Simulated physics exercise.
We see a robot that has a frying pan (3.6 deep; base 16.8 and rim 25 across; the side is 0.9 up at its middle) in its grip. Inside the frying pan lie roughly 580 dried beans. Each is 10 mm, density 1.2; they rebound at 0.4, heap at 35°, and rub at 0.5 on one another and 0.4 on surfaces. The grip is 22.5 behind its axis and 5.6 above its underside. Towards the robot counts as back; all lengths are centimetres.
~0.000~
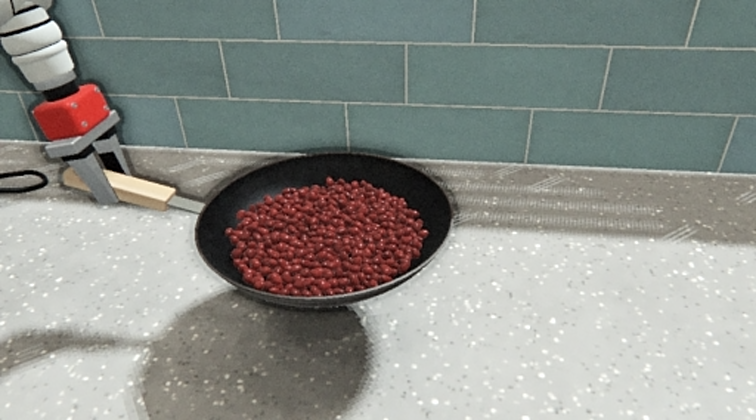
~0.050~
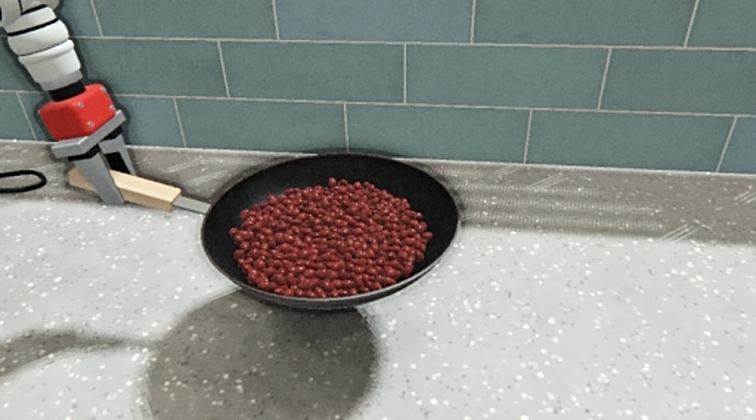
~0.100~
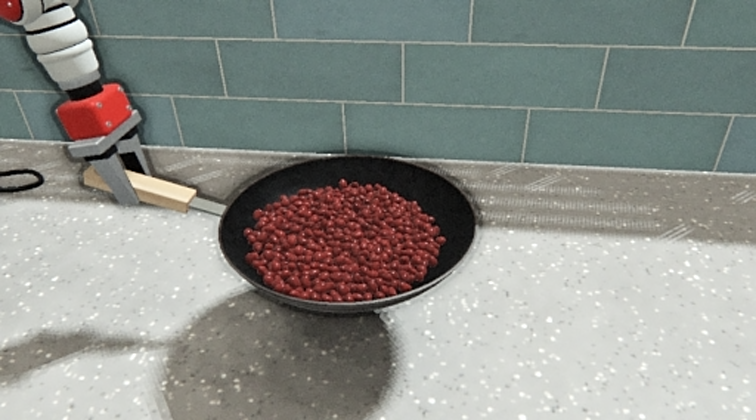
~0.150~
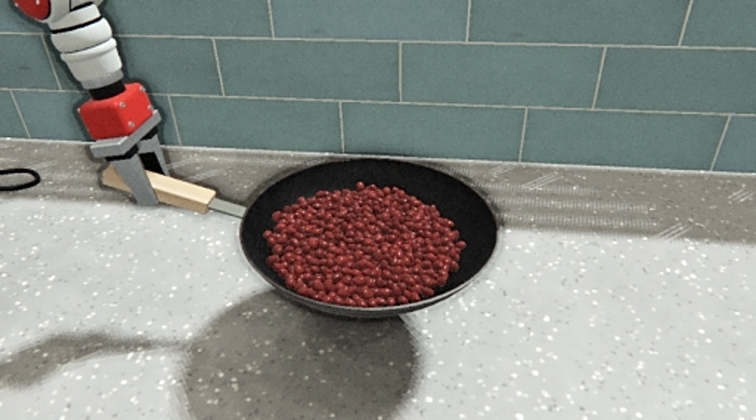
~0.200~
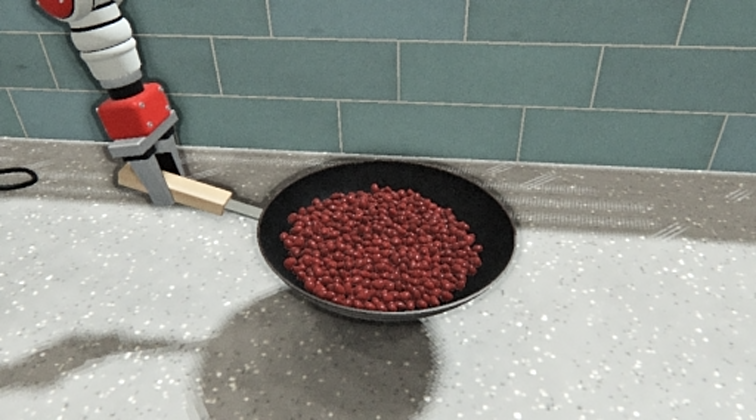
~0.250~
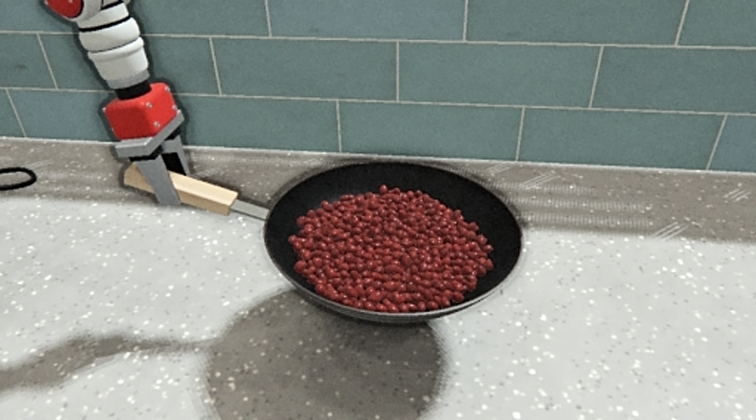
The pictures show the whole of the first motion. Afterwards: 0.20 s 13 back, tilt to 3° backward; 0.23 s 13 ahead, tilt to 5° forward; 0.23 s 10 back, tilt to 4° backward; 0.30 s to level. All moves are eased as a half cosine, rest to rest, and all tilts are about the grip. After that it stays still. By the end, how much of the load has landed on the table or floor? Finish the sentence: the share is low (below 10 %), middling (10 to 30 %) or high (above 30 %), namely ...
The share is middling, 10 to 30 %.
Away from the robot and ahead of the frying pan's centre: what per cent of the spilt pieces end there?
Roughly 40 per cent.
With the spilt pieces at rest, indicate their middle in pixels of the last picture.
(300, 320).
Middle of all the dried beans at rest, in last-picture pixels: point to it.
Close to the pixel (317, 235).
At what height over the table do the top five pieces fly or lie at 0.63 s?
I'd put it close to 19 cm.
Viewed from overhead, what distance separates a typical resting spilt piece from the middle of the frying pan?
It works out to near 8 cm.
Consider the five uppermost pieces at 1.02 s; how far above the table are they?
Those pieces are roughly 16 cm high.
After 0.63 s, tilted 4° forward, highest piece 20 above the table; 477 in the frying pan, 1 on the table or floor, 104 in flight or on a rim.
After 1.02 s, tilted 3° backward, highest piece 17 above the table; 497 in the frying pan, 85 on the table or floor.
After 1.41 s, level, highest piece 15 above the table; 497 in the frying pan, 85 on the table or floor.
After 2.46 s, level, highest piece 15 above the table; 497 in the frying pan, 85 on the table or floor.
At rest, 497 in the frying pan, 85 on the table or floor. That is 15 % on the table or floor.
